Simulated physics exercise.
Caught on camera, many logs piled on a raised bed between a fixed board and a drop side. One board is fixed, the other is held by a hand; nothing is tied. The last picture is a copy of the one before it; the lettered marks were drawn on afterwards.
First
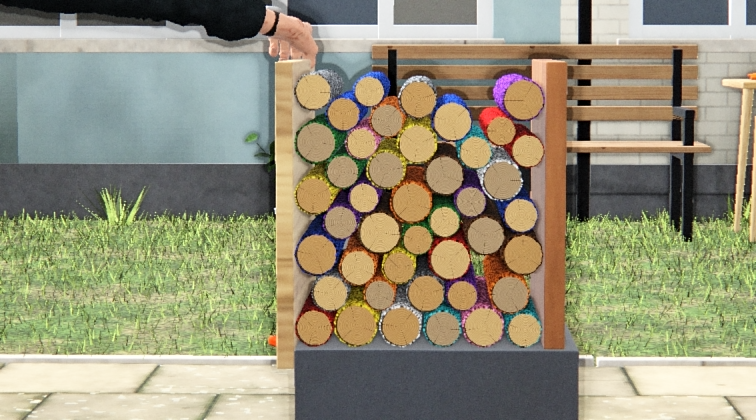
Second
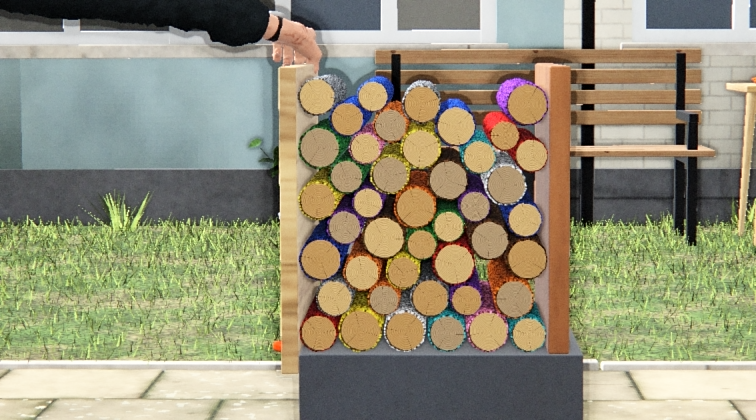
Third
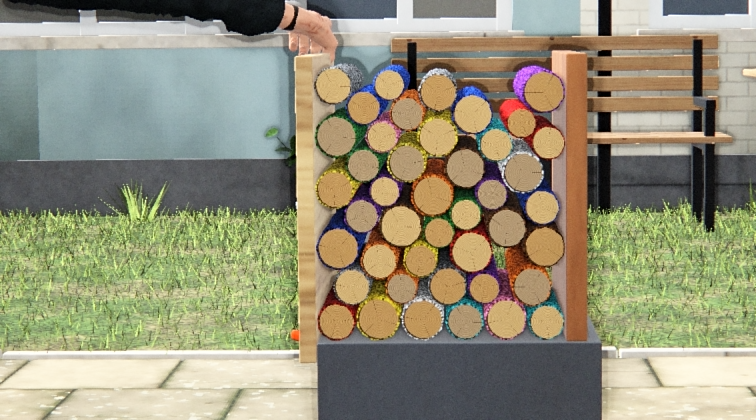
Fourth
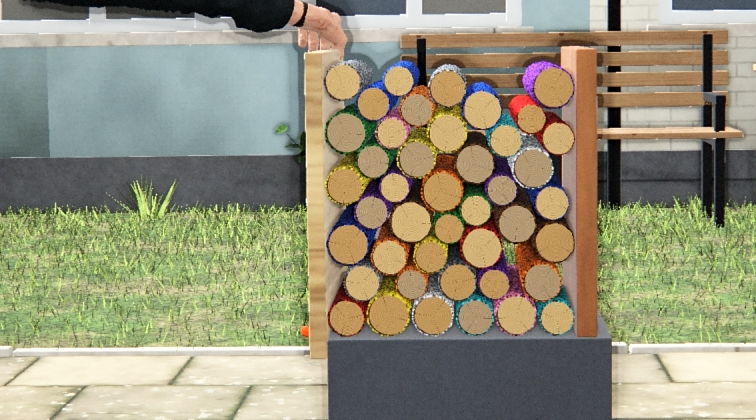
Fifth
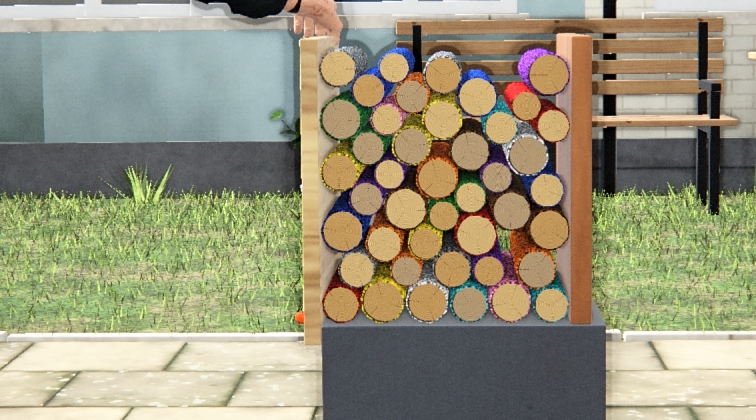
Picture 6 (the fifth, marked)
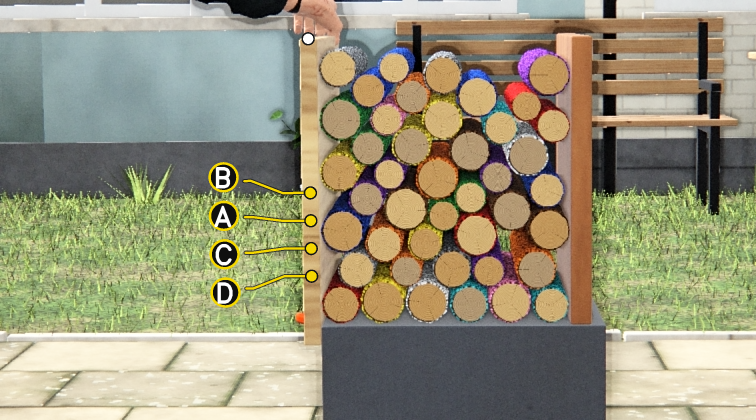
The view shifts slightly around a stack of logs with colourful, glittery sides on a dark grey block, while a hand at upper left stays on top of the left wooden board and the logs remain in place.
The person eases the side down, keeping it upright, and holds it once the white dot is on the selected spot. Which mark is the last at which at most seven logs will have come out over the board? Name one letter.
At most to B.
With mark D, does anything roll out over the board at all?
Yes.
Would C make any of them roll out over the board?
At C: Yes.
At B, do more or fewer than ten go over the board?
At B, fewer than ten.
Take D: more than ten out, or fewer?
It loses more than ten.
On the marked copy, A at (311, 221); B at (311, 193); C at (311, 249); D at (312, 276); the white dot at (308, 39).
With B. Early on, top of the board (318, 105).
Further on, top of the board (319, 182).
At the end, top of the board (320, 192), two out over the board.
As for the rest, A more than seven out over the board; C more than seven out over the board; D more than seven out over the board.
